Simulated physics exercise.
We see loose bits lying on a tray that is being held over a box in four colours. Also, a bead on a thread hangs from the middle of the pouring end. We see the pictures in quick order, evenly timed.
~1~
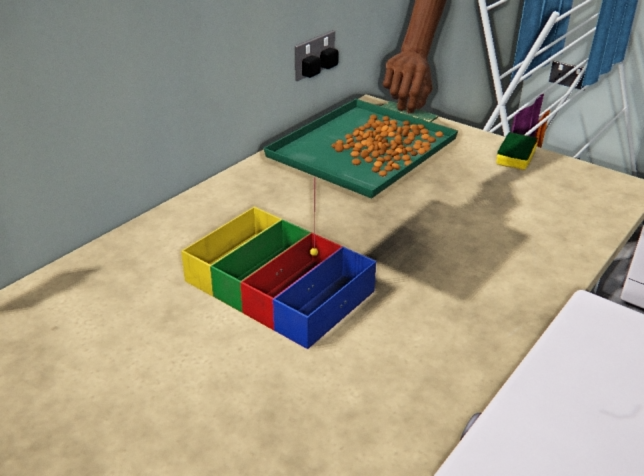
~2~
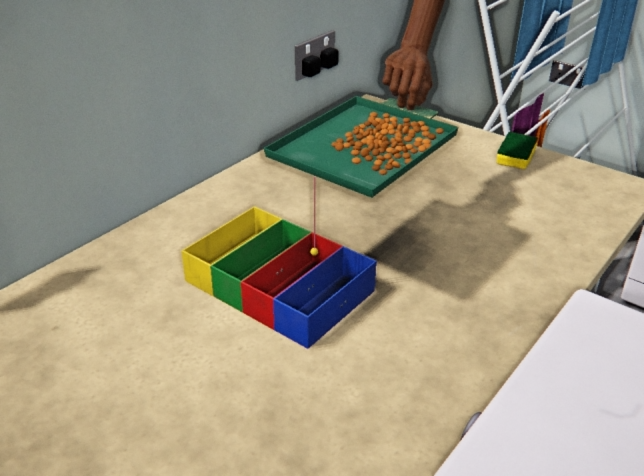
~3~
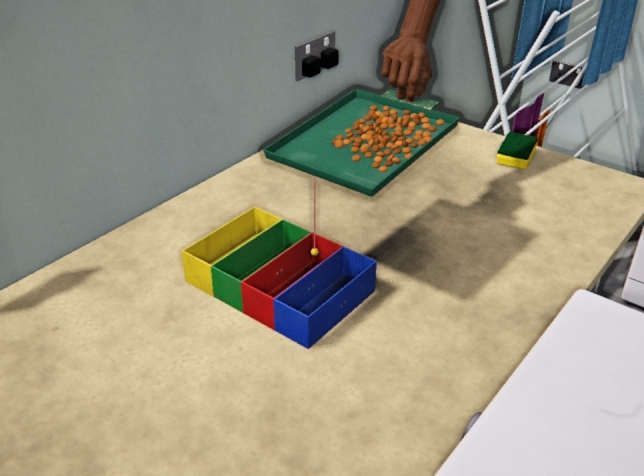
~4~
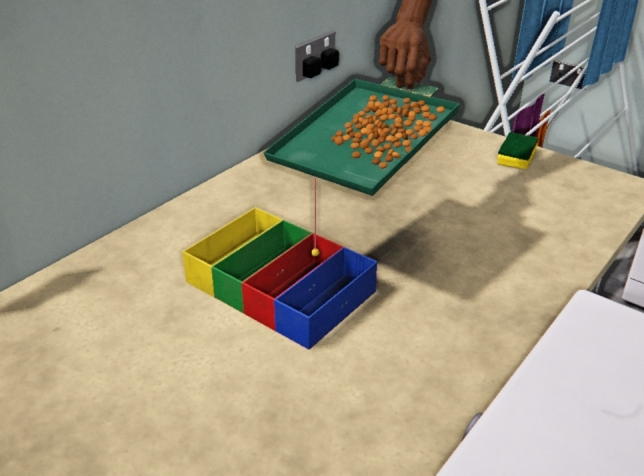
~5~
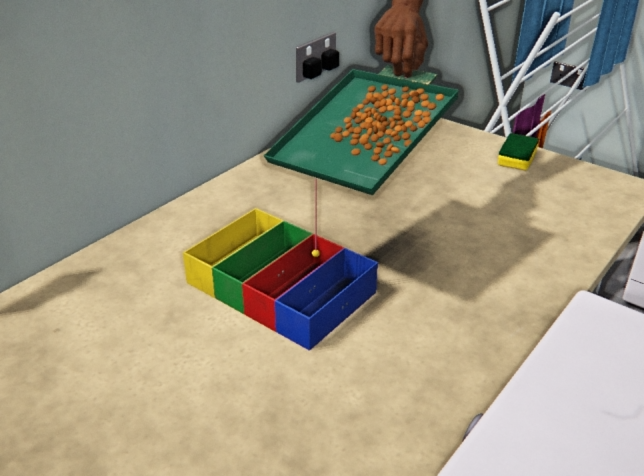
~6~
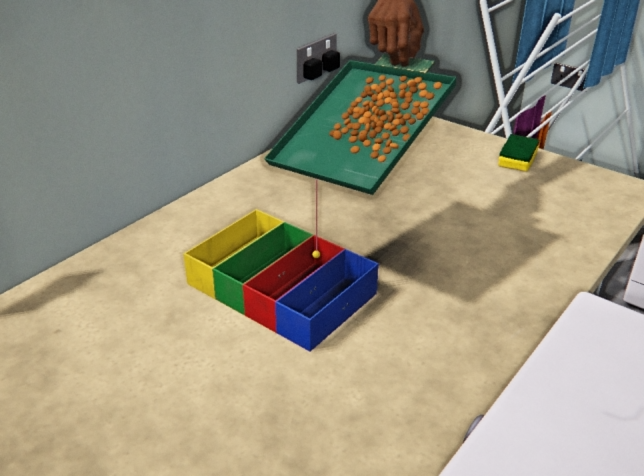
A dark-skinned hand grips the far edge of a green tray of small orange-brown bits above a sandy-coloured worktop against a grey wall, seen from above at an angle. A bead hangs on a thread from the tray's near edge over a box with yellow, green, red and blue compartments. The hand gradually raises the far edge, steepening the tray, while the camera stays practically still.
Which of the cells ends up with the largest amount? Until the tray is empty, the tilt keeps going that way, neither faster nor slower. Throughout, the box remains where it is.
The green cell ends up with the largest amount.
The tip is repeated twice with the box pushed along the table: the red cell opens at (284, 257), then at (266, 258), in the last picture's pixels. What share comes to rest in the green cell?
First placement: Some 30 %; second placement: Some 10 %.
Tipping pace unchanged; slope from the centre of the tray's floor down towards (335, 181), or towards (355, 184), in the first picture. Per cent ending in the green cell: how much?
The first try gives close to 0 per cent, the second close to 0 per cent.
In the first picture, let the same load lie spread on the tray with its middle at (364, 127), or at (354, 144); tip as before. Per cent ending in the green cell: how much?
Close to 60 per cent, followed by close to 50 per cent.
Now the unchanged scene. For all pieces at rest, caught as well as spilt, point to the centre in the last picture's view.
Somewhere close to (263, 292) in the last picture.
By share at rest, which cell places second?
The runner-up is the cell in red.
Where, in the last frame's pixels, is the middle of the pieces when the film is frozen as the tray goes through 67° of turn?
I'd put the middle of the pieces at roughly (295, 169).
Soon after the last picture, tray tipped steeply; most on the tray; about a quarter falling or outside the box.
A little later, tray tipped past a quarter turn; about a quarter on the tray; about a third in the green cell; about a quarter in the red cell; a small part in the blue cell; a stray few in the yellow cell; a small part falling or outside the box.
Later still, tray tipped past a quarter turn; about half in the green cell; about a quarter in the red cell; a small part in the blue cell; a stray few in the yellow cell; a stray few falling or outside the box.
At rest, tray tipped past a quarter turn; about half in the green cell; about a quarter in the red cell; a small part in the blue cell; a stray few in the yellow cell; a stray few outside the box.
